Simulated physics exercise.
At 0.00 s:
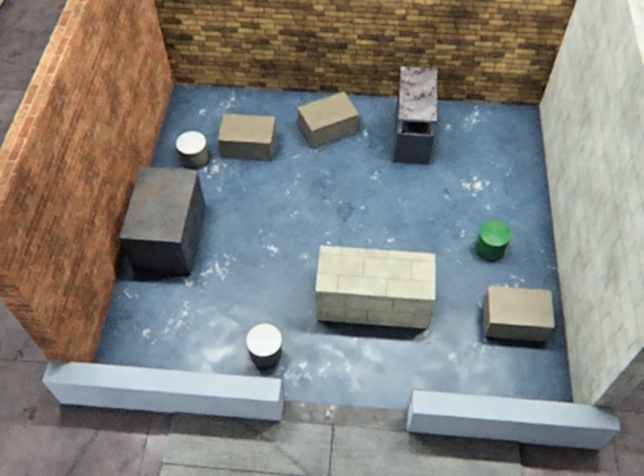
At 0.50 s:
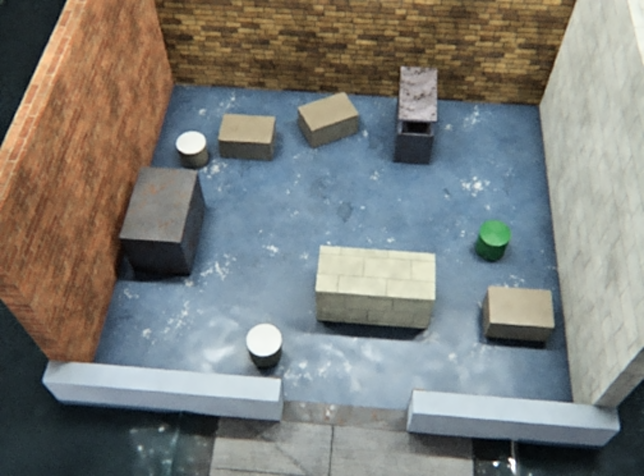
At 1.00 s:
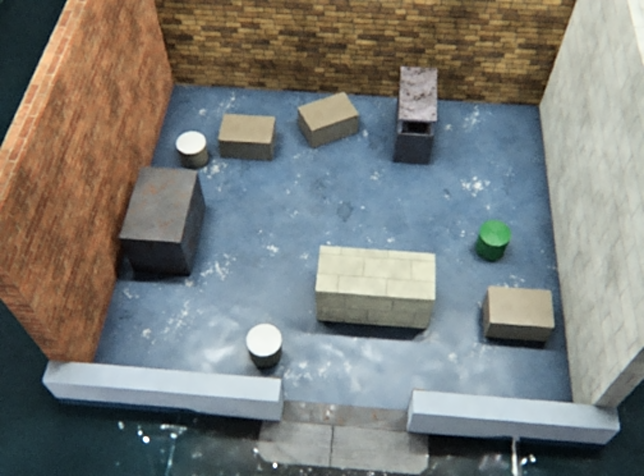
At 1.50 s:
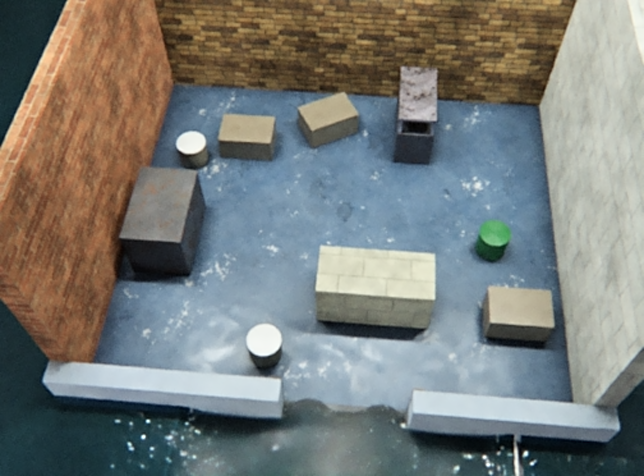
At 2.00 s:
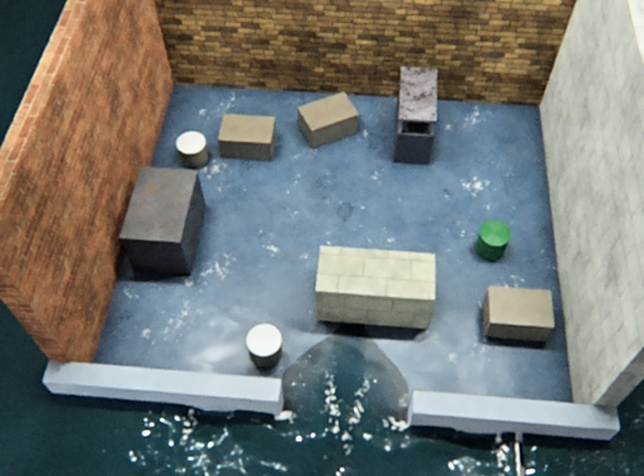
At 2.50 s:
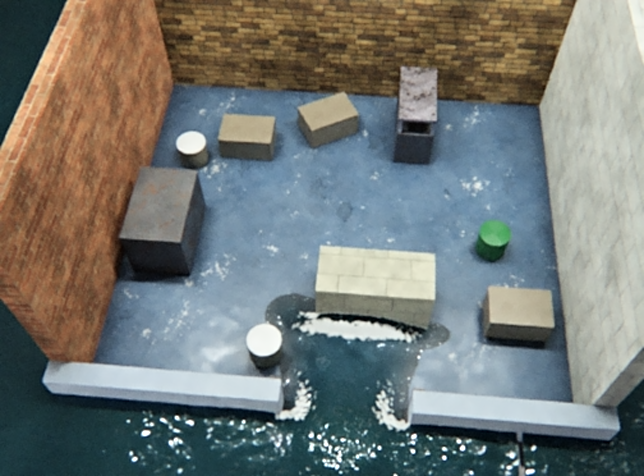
The clip opens on a high view of a dry, walled room with scattered boxes, pale cylinders and a green pail. Dark water spreads outside along the low front walls, covers the paving, then pours through the gap and reaches the pale block, foaming, while the objects stay put.
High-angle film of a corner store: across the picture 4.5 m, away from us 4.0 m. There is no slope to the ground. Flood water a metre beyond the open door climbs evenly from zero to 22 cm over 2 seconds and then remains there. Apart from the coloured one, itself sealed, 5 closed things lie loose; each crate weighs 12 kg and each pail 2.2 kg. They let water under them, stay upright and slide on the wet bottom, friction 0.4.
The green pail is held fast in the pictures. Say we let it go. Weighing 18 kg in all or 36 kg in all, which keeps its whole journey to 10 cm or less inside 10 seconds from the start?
Winning option: The lighter.
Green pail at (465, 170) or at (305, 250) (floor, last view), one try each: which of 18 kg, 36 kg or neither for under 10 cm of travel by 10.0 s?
In that order: Either load holds; either load holds.
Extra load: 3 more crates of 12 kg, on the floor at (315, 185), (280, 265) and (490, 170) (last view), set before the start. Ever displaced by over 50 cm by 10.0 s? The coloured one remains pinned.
Listed in order, they go beneath the bar, over the bar, over the bar.
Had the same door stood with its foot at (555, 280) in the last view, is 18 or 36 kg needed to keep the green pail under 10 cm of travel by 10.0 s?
Short version: Only the heavy mass succeeds.
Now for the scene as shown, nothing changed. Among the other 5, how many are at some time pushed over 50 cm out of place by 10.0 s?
It works out to 5.
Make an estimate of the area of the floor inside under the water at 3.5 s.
Wet: Near 5.5 m2.
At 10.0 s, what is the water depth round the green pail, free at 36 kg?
5 cm, roughly.
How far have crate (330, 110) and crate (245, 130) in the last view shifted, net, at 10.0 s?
In that order: 60 cm, 140 cm.
After 3.5 s the green pail would be 0 cm from its start with 18 kg and 0 cm from its start with 36 kg; 0 cm of water round it then.
After 4.5 s the green pail would be 0 cm from its start with 18 kg and 0 cm from its start with 36 kg; 3 cm of water round it then.
After 7.0 s the green pail would be 1 cm from its start with 18 kg and 0 cm from its start with 36 kg; 5 cm of water round it then.
After 10.0 s the green pail would be 1 cm from its start with 18 kg and 0 cm from its start with 36 kg; 5 cm of water round it then.
